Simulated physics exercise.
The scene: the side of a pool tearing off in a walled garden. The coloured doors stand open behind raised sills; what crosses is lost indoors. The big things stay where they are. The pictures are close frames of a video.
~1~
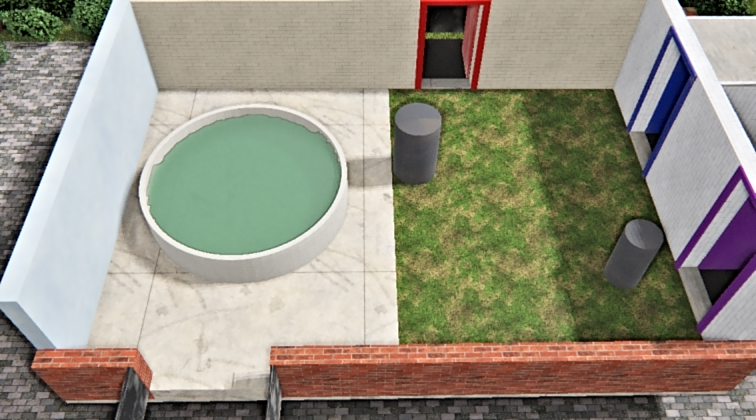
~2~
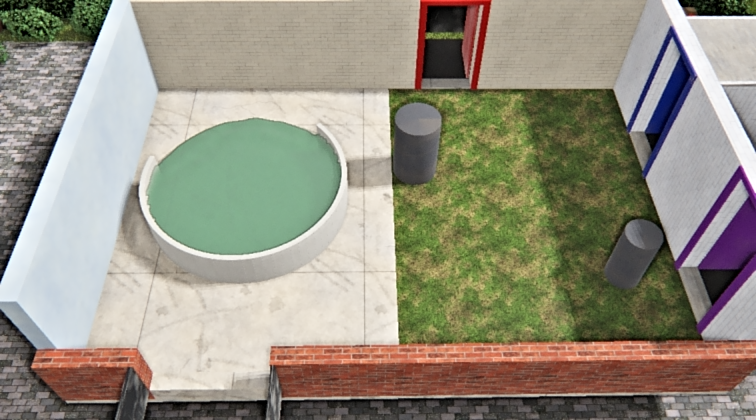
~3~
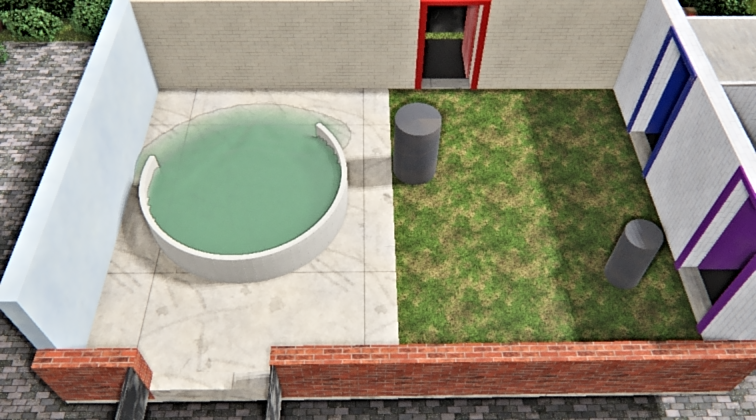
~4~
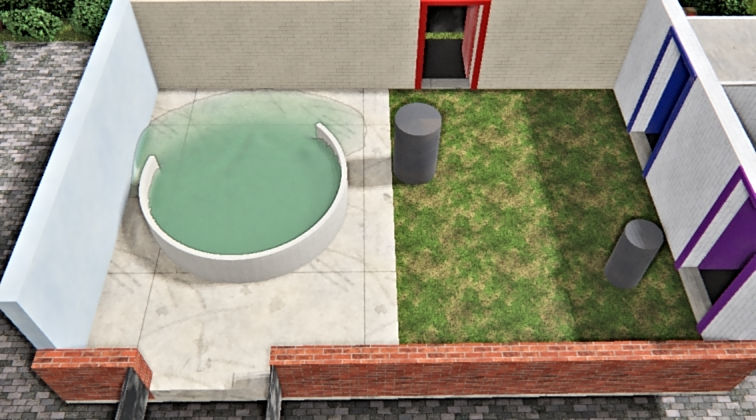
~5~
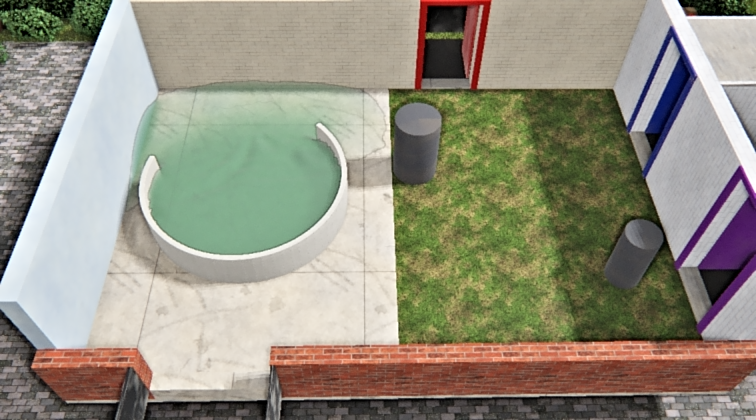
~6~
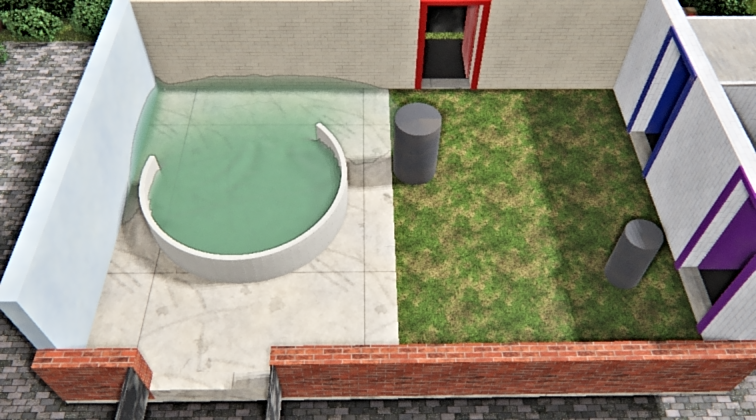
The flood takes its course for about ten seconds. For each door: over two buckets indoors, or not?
One by one: The purple door stays under that; the red door takes more than that; the blue door takes more than that.
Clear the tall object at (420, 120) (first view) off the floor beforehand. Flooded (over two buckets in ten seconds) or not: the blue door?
In short: Blue door passes that mark.
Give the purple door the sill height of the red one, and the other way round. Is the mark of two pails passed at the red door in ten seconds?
One by one: The red door takes less.
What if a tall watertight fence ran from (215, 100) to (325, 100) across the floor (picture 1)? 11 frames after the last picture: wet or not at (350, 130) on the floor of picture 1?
At that place: Wet.
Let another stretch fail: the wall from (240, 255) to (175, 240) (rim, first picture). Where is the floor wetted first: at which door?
First comes the door marked red.
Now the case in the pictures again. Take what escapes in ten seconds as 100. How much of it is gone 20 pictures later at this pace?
Some 5 per cent.
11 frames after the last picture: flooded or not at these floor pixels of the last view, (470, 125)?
Verdict: Under water.
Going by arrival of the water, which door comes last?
It is the purple-painted one.
A moment on, water covers 20 % of the floor; the purple door not reached, the red door wet at the sill, nothing in, the blue door not reached.
Next, water covers 25 % of the floor; the purple door not reached, the red door under two buckets in, the blue door not reached.
Then, water covers 45 % of the floor; the purple door not reached, the red door over two buckets in, the blue door not reached.
Later, water covers 80 % of the floor; the purple door not reached, the red door over two buckets in, the blue door over two buckets in.
In the end, water covers 100 % of the floor; the purple door wet at the sill, nothing in, the red door far over two buckets in, the blue door far over two buckets in.
